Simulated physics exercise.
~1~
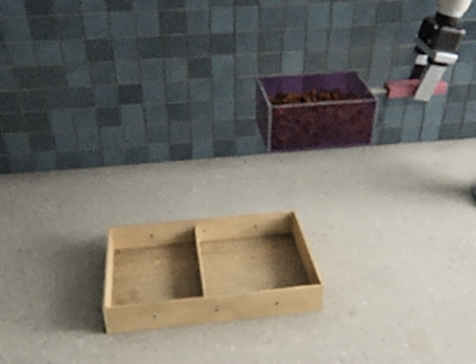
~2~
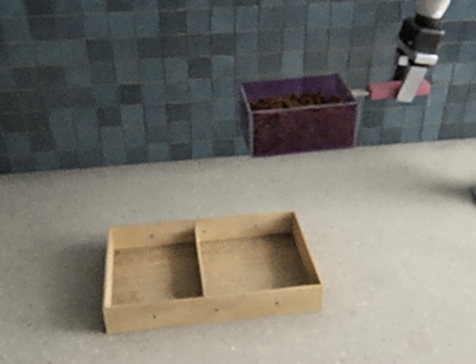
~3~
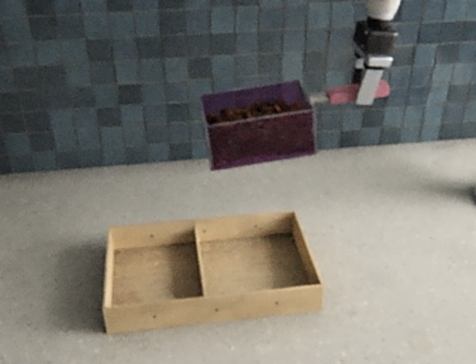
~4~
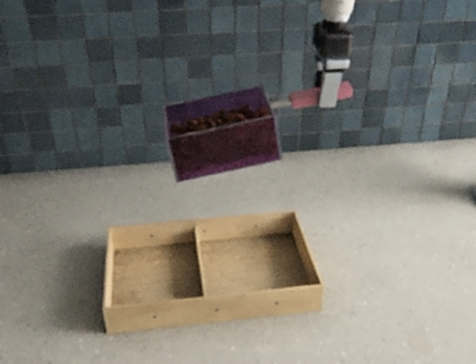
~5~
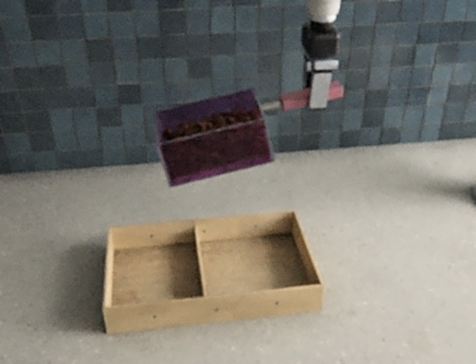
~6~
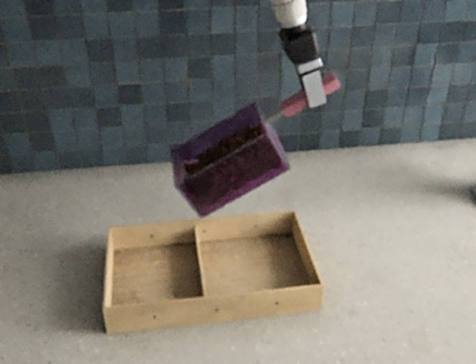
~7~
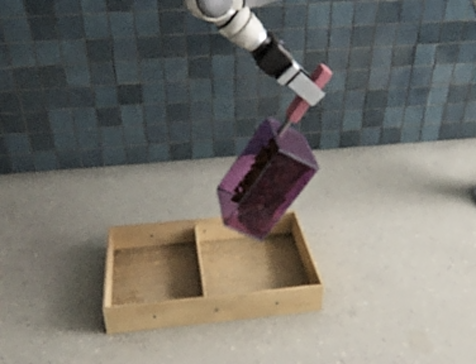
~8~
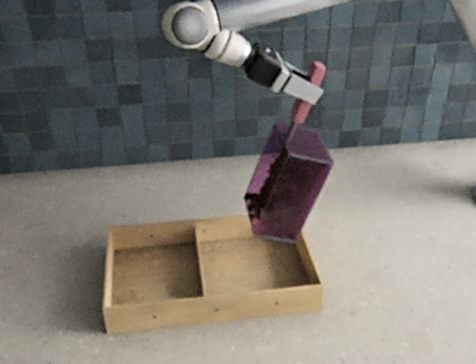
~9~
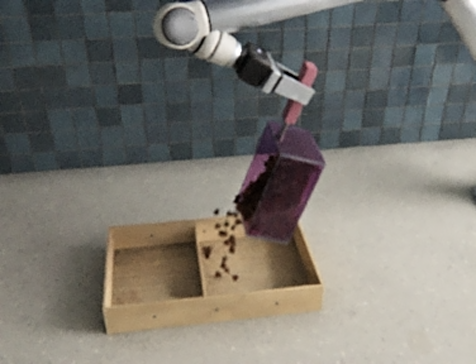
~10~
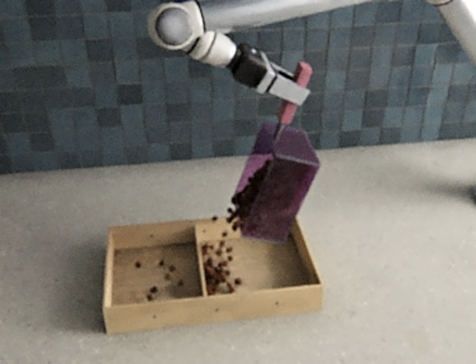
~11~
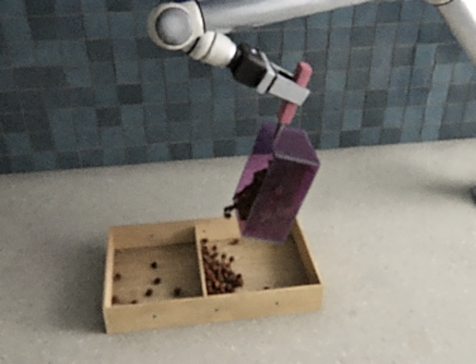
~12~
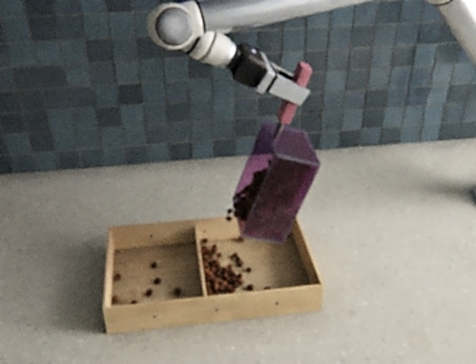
Purple box held by a robot arm moving left, tipping steeply and spilling some brown pellets into a divided wooden tray.
